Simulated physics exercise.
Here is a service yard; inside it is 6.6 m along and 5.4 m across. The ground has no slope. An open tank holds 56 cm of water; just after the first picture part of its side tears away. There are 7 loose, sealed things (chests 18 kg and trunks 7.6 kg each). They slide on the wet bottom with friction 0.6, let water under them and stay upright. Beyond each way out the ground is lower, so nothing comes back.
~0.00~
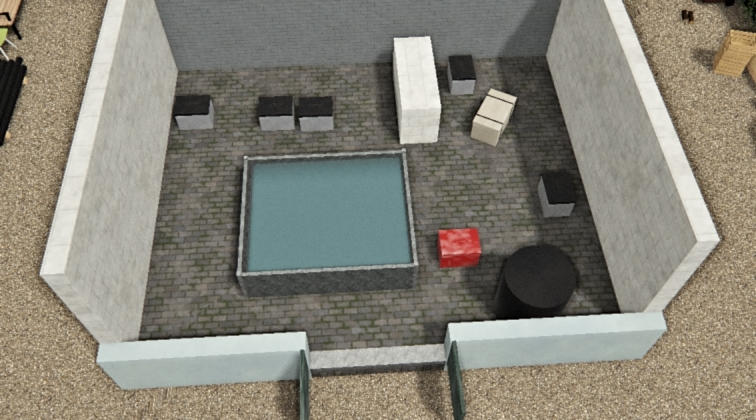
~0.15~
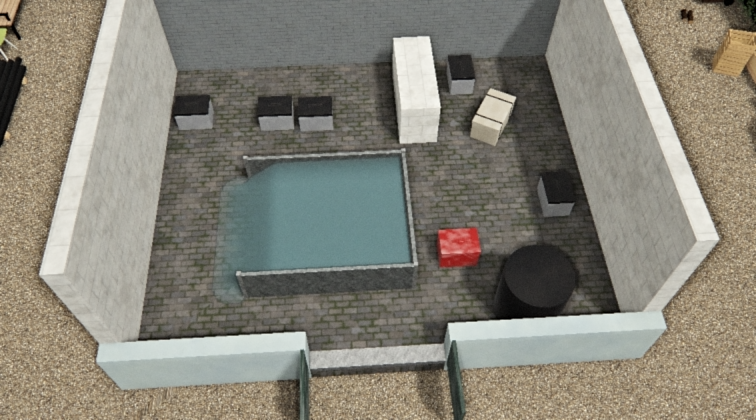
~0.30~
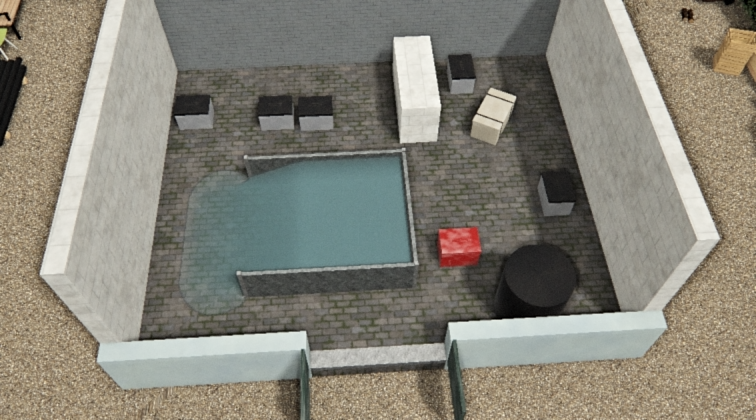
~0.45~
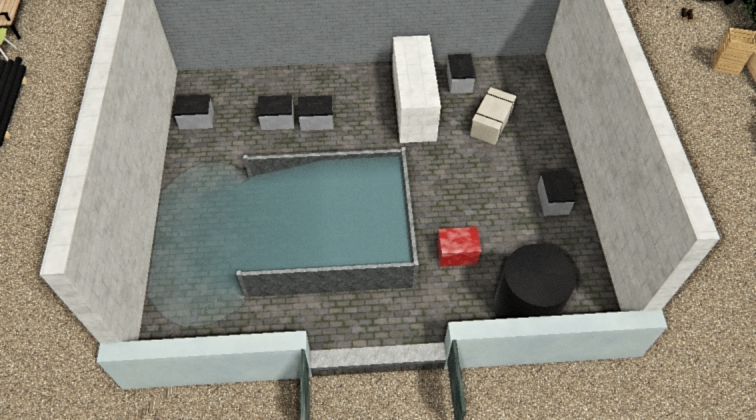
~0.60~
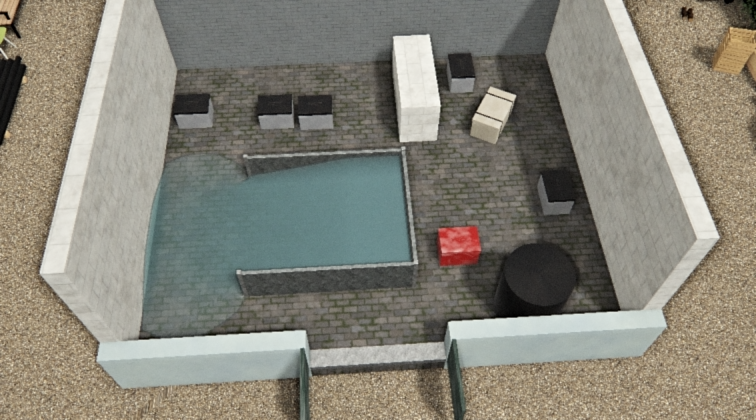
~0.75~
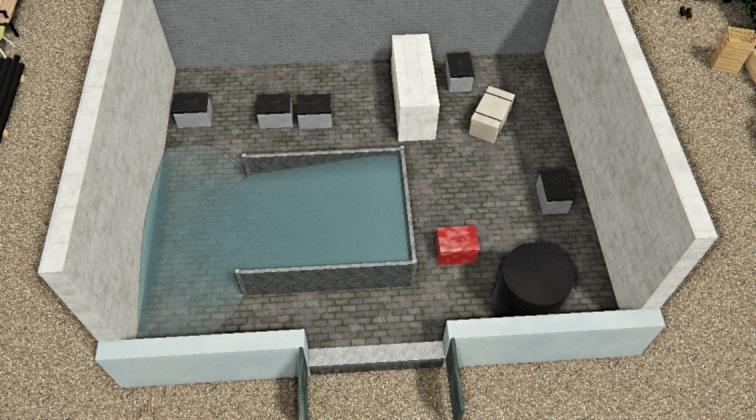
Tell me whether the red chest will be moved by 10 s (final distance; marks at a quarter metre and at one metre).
Red chest moves a short way.
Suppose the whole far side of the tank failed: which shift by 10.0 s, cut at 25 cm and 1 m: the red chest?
Then the red chest barely shifts.
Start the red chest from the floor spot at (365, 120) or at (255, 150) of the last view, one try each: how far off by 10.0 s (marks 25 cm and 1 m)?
In turn: It ends far away; it slides a little.
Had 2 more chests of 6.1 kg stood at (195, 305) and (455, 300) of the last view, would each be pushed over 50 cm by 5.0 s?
In turn: Past it, more.
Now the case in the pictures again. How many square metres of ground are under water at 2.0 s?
Some 12 m2.
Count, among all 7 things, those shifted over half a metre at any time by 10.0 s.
That makes 2.
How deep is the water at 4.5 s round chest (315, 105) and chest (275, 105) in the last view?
About 5 and 6 cm.
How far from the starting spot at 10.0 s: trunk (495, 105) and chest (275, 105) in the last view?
In turn: 60 cm, 10 cm.
After 2.0 s the red chest is near (458, 239), 0.0 m from its start, aground; 0 of 7 are out; 0 afloat.
After 4.5 s the red chest is near (457, 237), 0.0 m from its start, aground; 0 of 7 are out; 1 afloat.
After 7.0 s the red chest is near (447, 218), 0.4 m from its start, aground; 0 of 7 are out; 2 afloat.
After 10.0 s the red chest is near (447, 218), 0.4 m from its start, aground; 0 of 7 are out; 3 afloat.
